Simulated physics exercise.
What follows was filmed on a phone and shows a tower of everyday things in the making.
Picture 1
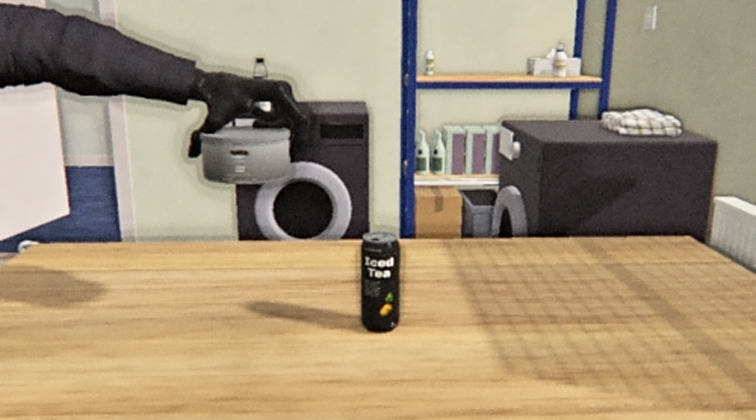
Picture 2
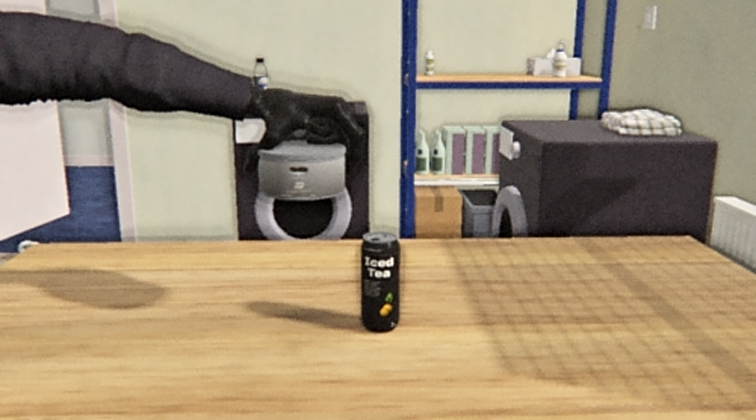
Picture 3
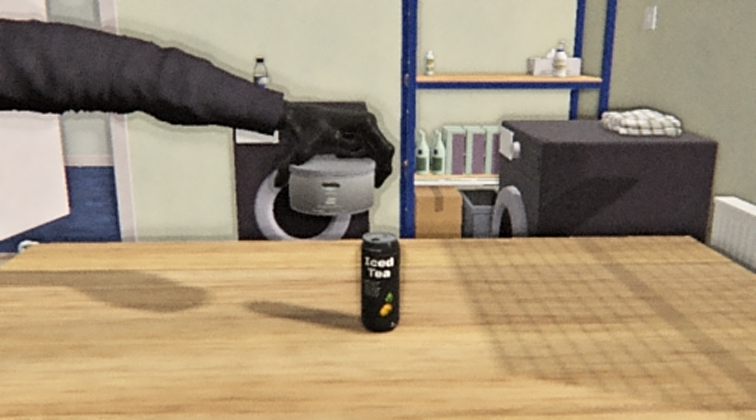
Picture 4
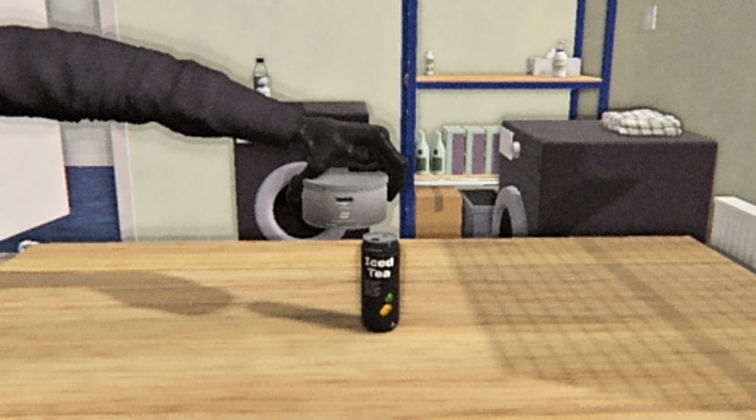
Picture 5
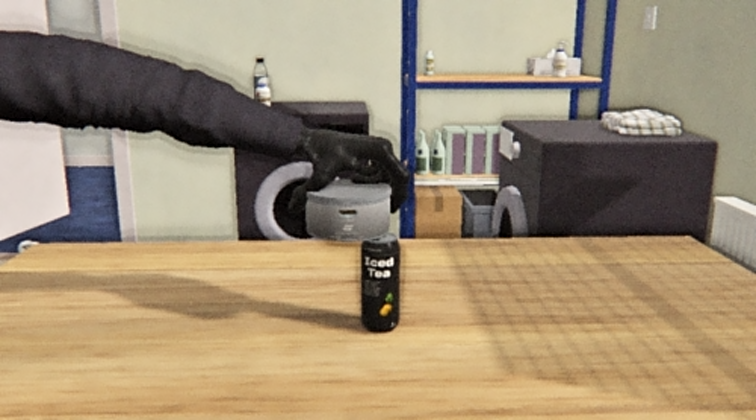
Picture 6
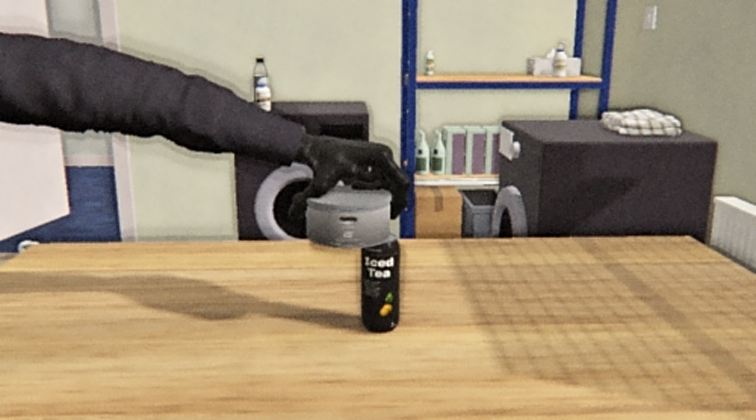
To begin with, a black-gloved hand holds a grey tub above and to the left of a black iced tea can standing on a wooden table. The arm carries the tub rightward and gradually lower, then sets it on the can's top, off-centre to the left, with the hand still gripping it.
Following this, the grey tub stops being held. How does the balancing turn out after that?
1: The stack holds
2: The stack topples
2, the stack topples.
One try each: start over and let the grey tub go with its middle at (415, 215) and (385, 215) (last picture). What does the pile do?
Case 1: Collapse. Case 2: Stable.
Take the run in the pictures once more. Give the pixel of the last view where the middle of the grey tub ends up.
The object finishes somewhere near (237, 311).
Then, 0.30 s after the last picture, grey tub now fallen.
Then, 0.40 s after the last picture, things are still on the move.
Then, 0.50 s after the last picture, as before.
Then, 1.30 s after the last picture, nothing new.
At rest, fallen, grey tub; black can in place. Seen from the same camera at the end, grey tub near (238, 311). The pile loses its balance.
